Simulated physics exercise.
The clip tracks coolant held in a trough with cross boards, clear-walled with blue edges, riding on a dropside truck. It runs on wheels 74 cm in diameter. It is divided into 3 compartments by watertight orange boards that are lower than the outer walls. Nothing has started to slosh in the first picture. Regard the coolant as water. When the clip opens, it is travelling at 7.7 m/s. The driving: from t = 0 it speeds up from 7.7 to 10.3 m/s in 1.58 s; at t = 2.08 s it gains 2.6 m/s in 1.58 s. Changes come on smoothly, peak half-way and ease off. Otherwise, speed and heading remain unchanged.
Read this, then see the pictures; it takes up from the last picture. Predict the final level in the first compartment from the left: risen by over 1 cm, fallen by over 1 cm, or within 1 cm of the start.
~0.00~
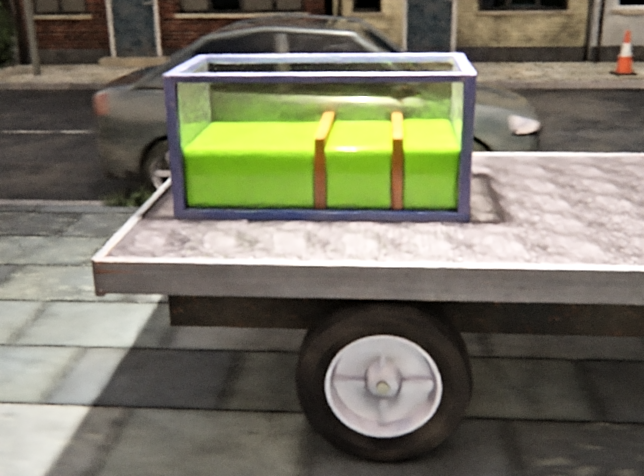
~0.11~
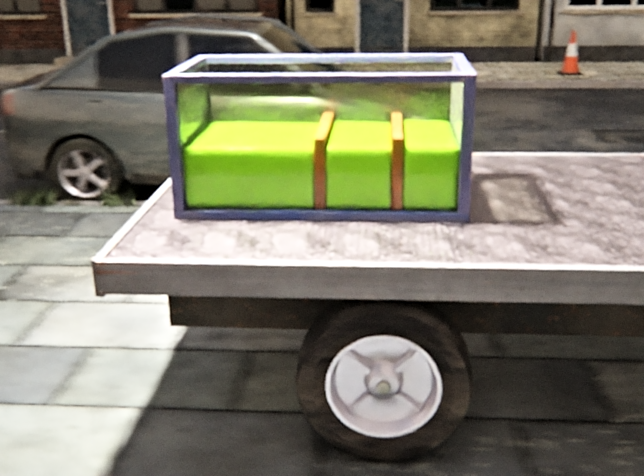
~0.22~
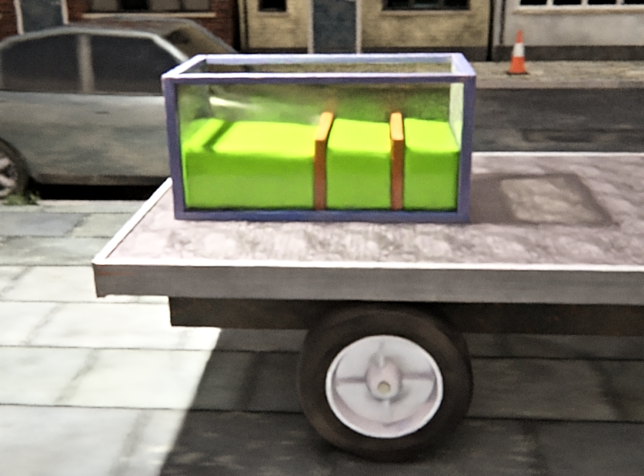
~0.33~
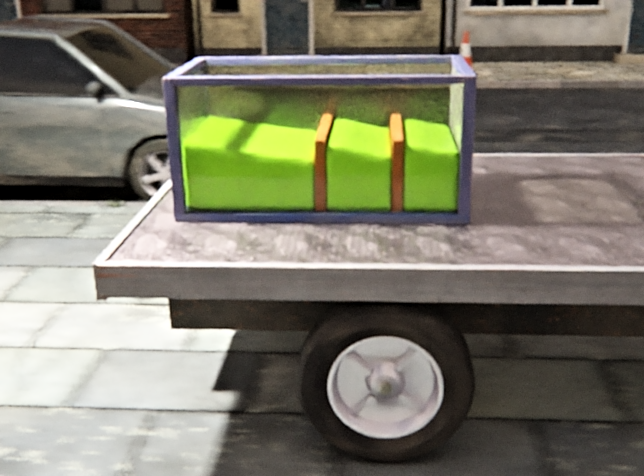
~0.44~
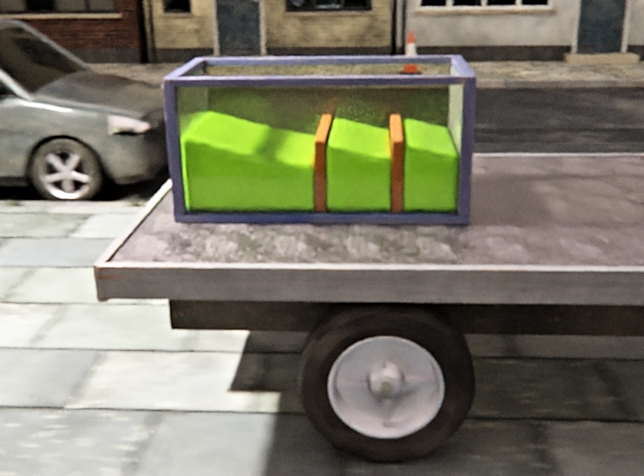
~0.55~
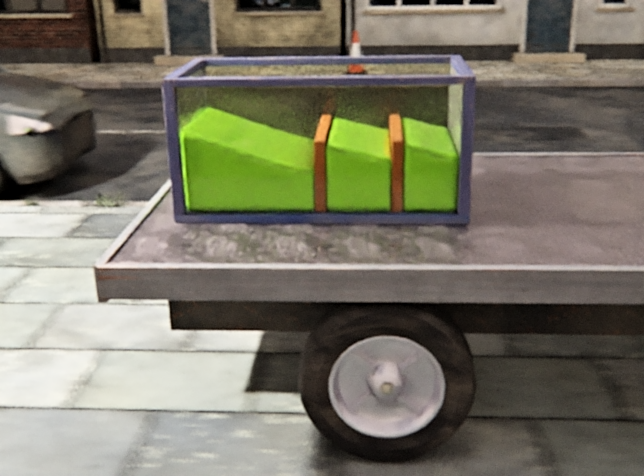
Net result: No shift.
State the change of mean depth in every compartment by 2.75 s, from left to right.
In cm: 0, 0, 0.
By 1.45 s left to right it is 29, 29, 29 cm deep.
By 2.75 s left to right it is 29, 29, 29 cm deep.
By 4.15 s left to right it is 29, 29, 29 cm deep.
By 6.64 s left to right it is 29, 29, 29 cm deep.
